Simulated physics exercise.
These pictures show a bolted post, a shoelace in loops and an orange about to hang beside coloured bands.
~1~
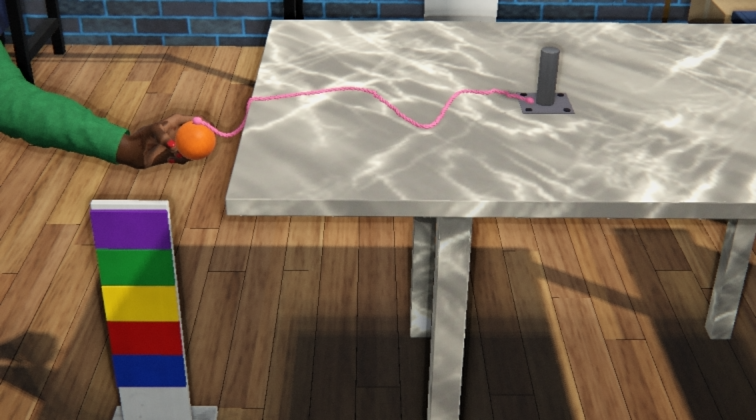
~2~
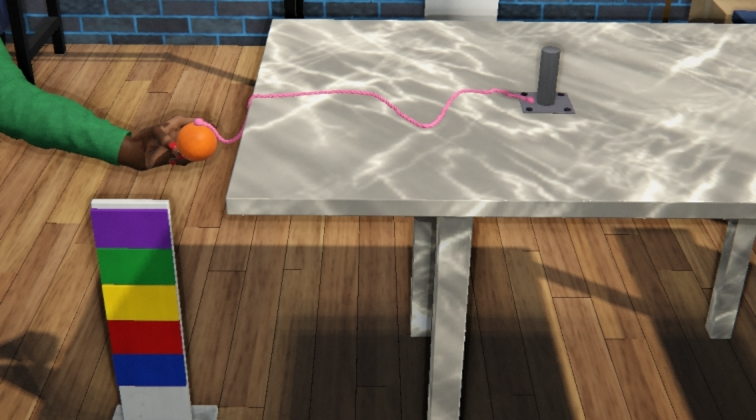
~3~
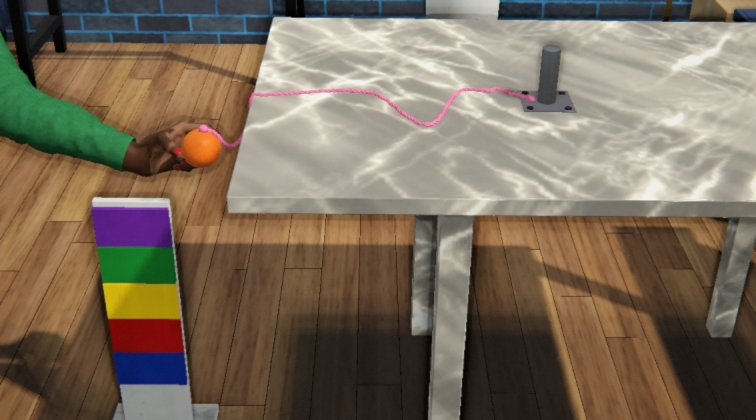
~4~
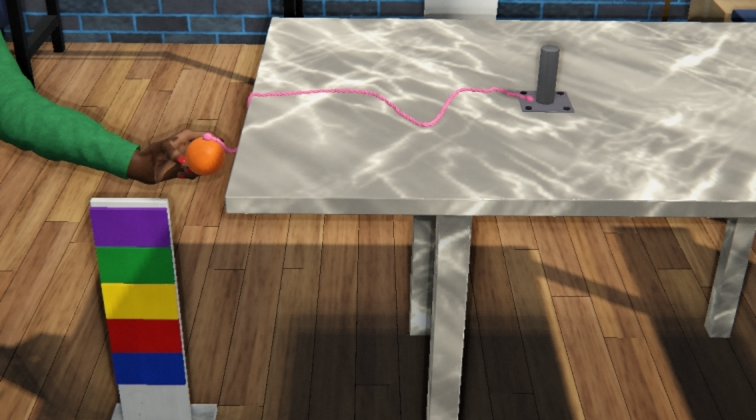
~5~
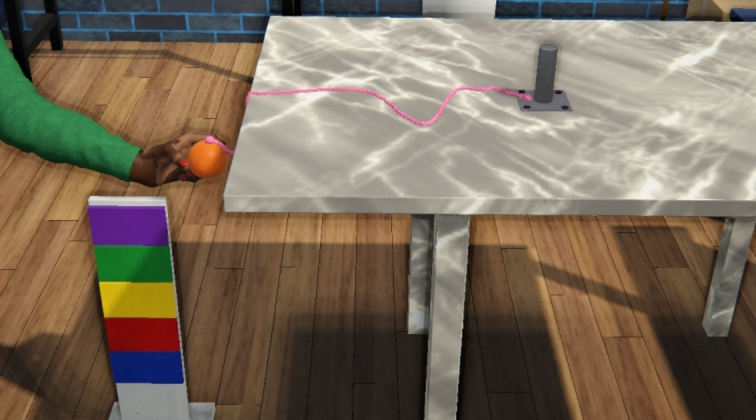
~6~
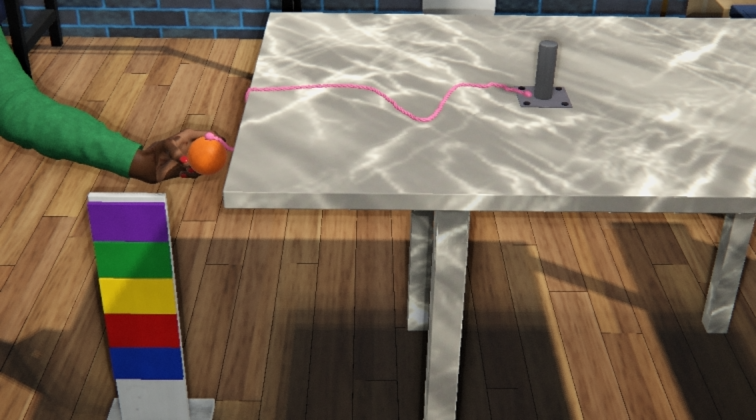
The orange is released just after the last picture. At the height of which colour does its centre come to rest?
The shoelace holds its middle at yellow.
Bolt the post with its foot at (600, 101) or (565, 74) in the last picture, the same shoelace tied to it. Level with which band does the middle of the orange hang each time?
In that order: Green; green.
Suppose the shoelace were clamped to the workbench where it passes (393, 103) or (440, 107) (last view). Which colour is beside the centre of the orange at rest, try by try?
One after the other, purple; green.
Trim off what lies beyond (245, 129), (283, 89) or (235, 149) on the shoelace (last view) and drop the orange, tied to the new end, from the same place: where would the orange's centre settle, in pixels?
The places are (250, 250), (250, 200) and (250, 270).
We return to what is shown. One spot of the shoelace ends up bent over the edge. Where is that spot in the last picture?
That spot is around (358, 87).
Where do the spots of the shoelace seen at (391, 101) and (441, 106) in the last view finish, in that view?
At (294, 110), then (390, 104).
Soon after, orange near (219, 292); level with yellow.
After that, orange near (278, 297); level with yellow.
And then, orange near (244, 317); level with yellow.
In the end, orange near (253, 314); level with yellow. At yellow.
